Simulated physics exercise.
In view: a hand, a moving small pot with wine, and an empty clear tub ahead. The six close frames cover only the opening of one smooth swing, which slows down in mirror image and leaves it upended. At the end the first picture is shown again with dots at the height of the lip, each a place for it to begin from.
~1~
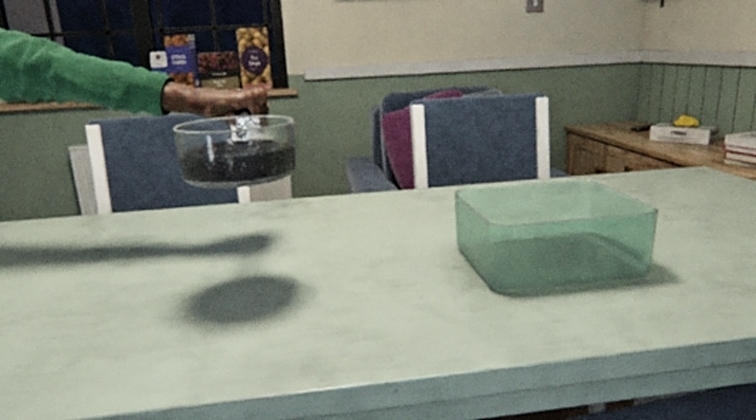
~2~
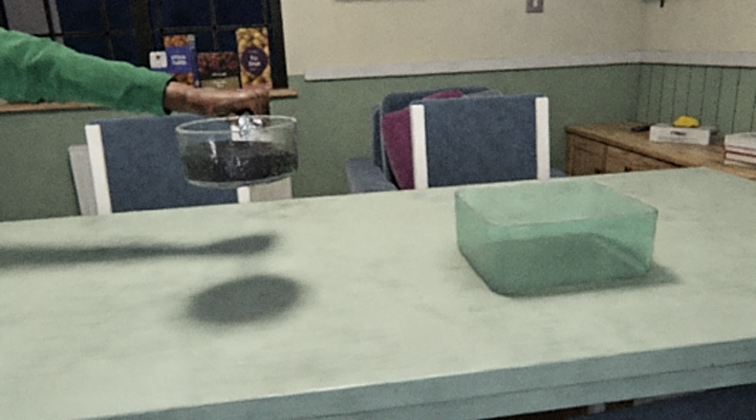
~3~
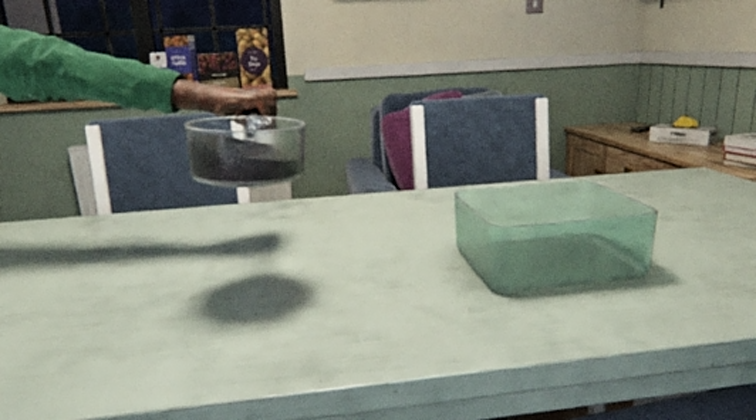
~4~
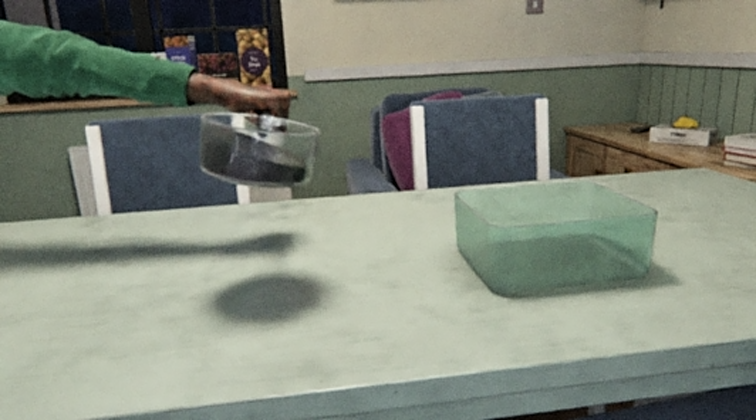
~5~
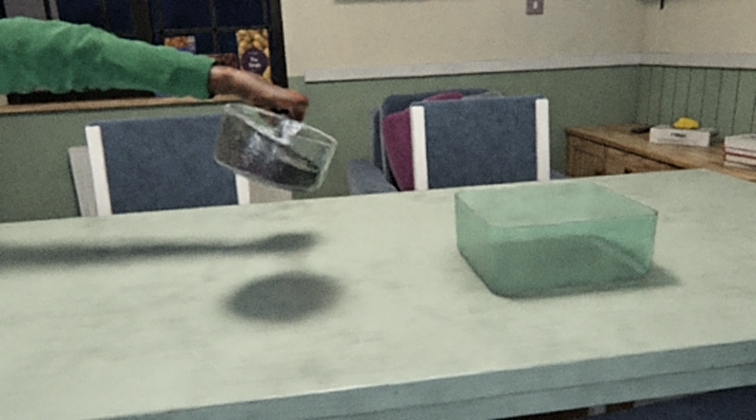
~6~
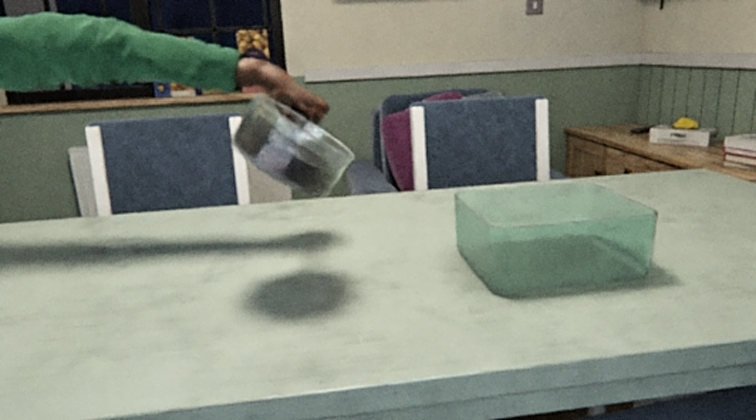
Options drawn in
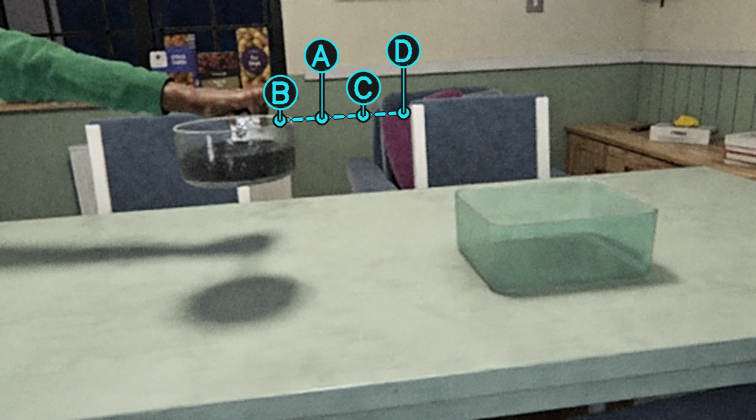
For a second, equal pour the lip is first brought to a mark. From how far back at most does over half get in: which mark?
The limit is A.
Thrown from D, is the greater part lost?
No, that is safe.
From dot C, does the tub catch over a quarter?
Yes, it does.
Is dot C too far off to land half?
No, not at all.
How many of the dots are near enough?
Three of them.
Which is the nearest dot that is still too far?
B.
On the marked copy, A at (321, 117); B at (280, 120); C at (363, 115); D at (403, 112).
With A, about 70 % lands in the tub, 9 % falls short and 20 % goes beside or beyond.
With B, about 19 % lands in the tub, 75 % falls short and 6 % goes beside or beyond.
With C, about 73 % lands in the tub, 5 % falls short and 22 % goes beside or beyond.
With D, about 92 % lands in the tub, 6 % falls short.
